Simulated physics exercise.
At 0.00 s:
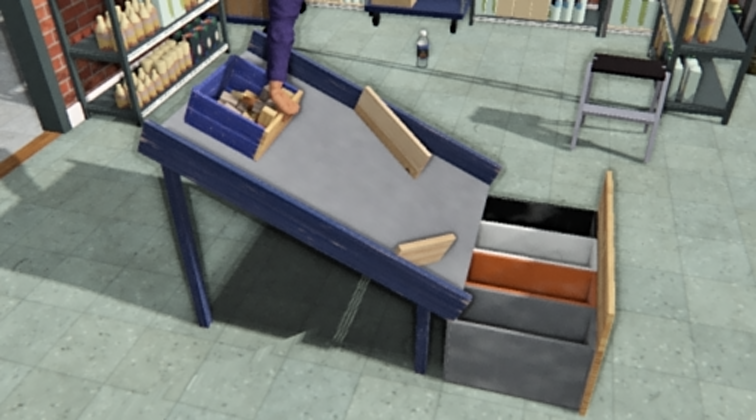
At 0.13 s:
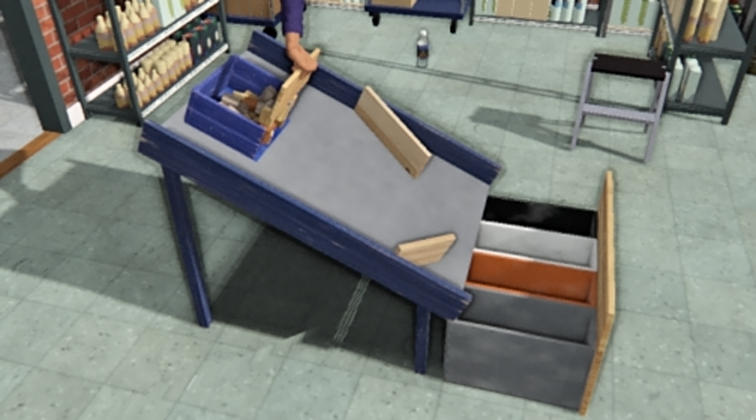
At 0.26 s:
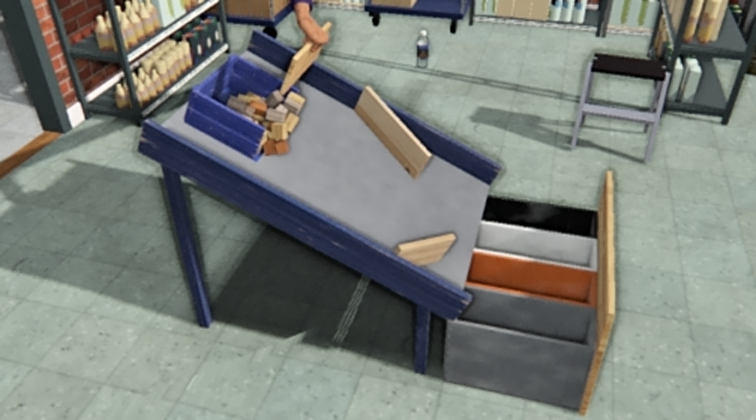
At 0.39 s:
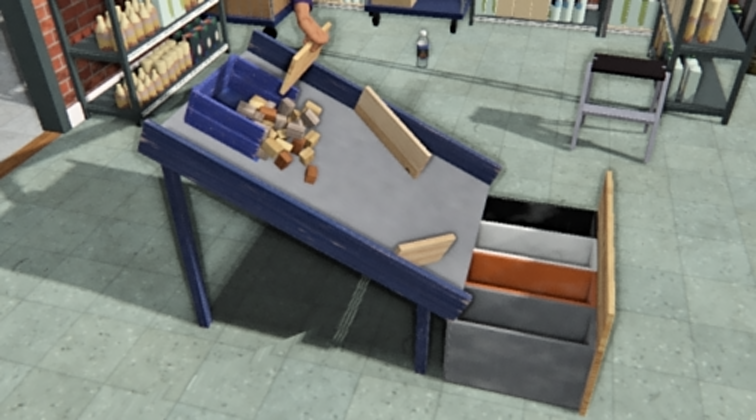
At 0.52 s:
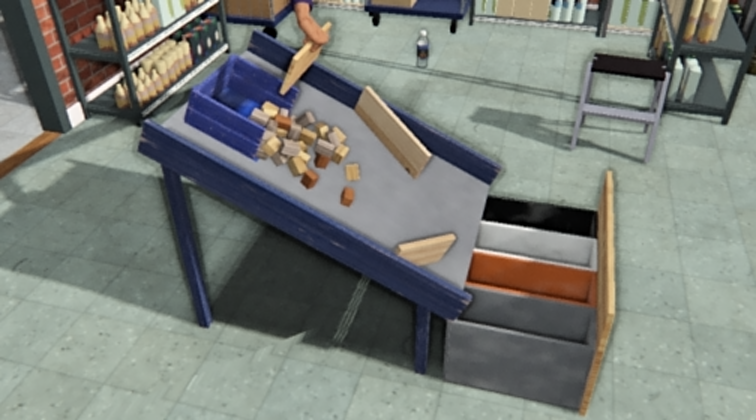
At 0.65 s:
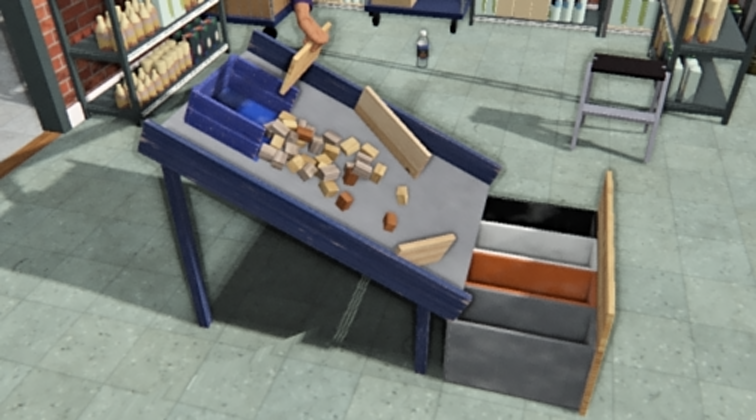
In a workshop-like room, a hand lifted a wooden gate from a blue pen atop a sloping table, and small wooden blocks tumbled out, spreading down the grey surface between two wooden boards.
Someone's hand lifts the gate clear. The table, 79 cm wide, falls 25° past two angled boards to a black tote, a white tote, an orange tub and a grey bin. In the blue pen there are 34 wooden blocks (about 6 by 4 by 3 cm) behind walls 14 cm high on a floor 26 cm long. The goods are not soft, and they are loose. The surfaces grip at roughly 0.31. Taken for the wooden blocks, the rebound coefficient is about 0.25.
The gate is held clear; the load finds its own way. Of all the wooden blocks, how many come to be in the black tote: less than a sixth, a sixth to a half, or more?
Below a sixth, in the black tote.
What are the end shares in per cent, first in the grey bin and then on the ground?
First place roughly 0 per cent, second place roughly 0 per cent.
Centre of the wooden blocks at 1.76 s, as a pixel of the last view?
Somewhere about (549, 329) in pixels.
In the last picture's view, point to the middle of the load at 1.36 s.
Near (513, 269).
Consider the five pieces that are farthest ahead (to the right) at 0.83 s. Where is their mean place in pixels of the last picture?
They're centred near (440, 228).
After 0.83 s, 1 still in the blue pen, 32 on the slope and 1 in the air.
After 1.05 s, 1 in the white tote, 4 in the orange tub, 28 on the slope and 1 in the air.
After 1.36 s, 8 in the white tote, 14 in the orange tub, 6 on the slope and 6 in the air.
When it is over (at 1.76 s), 12 in the white tote and 22 in the orange tub. Asked share, 0 of 34, 0 per cent.
